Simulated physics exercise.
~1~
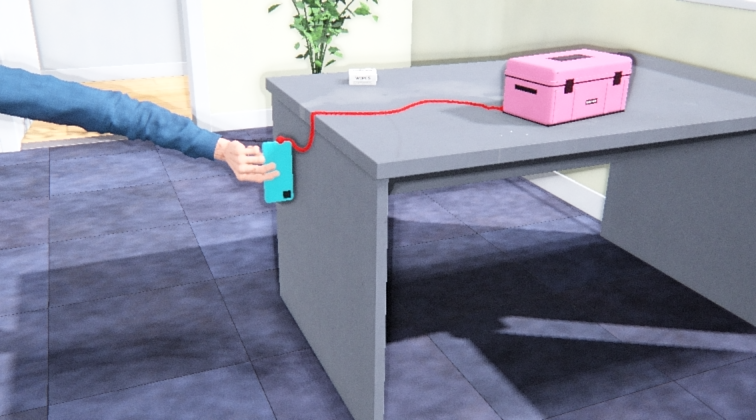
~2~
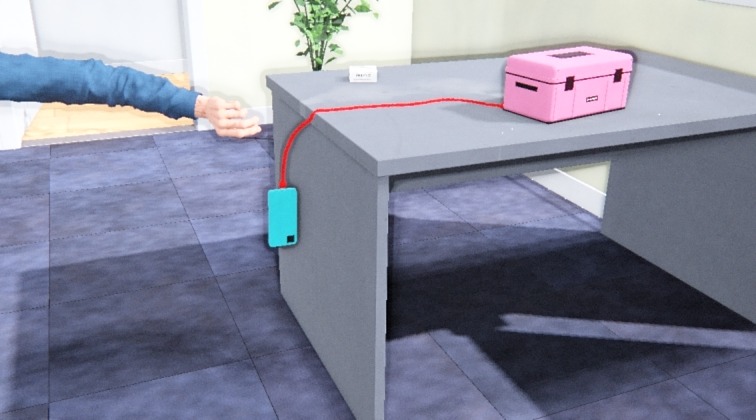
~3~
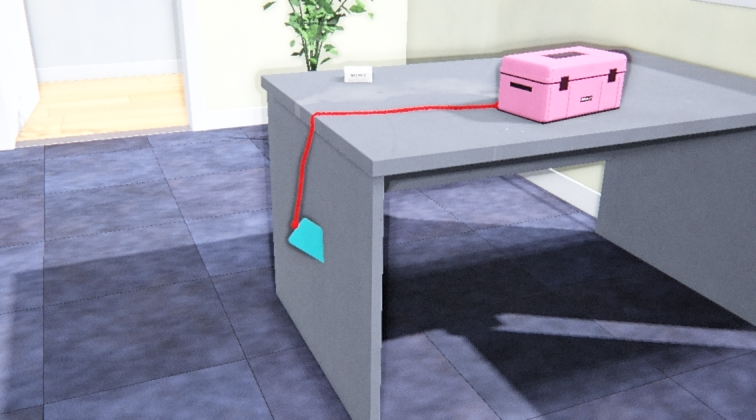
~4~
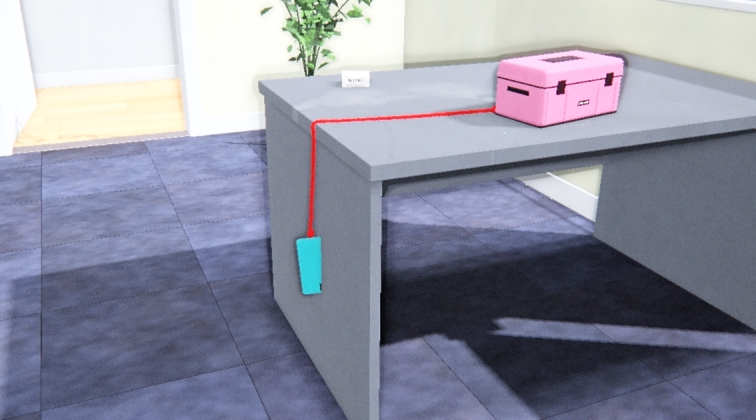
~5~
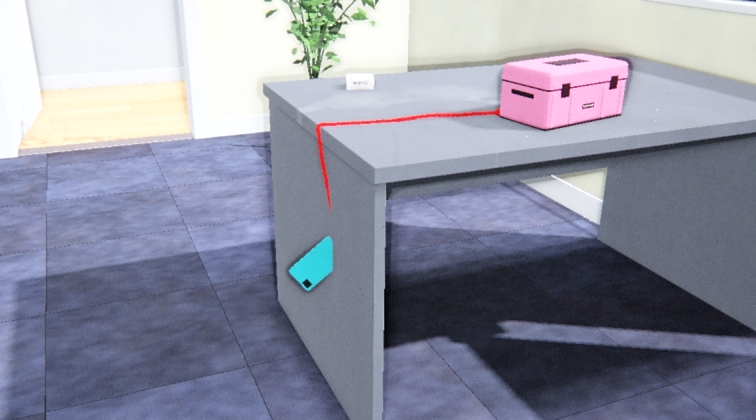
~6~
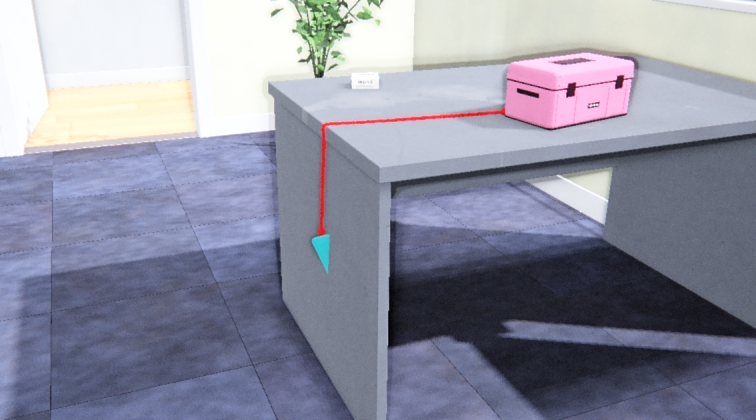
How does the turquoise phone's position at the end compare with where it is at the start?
At the start the phone is in a hand near the top of the desk's left side, and at the end it hangs from the red cord lower down and slightly farther right, against the side panel.
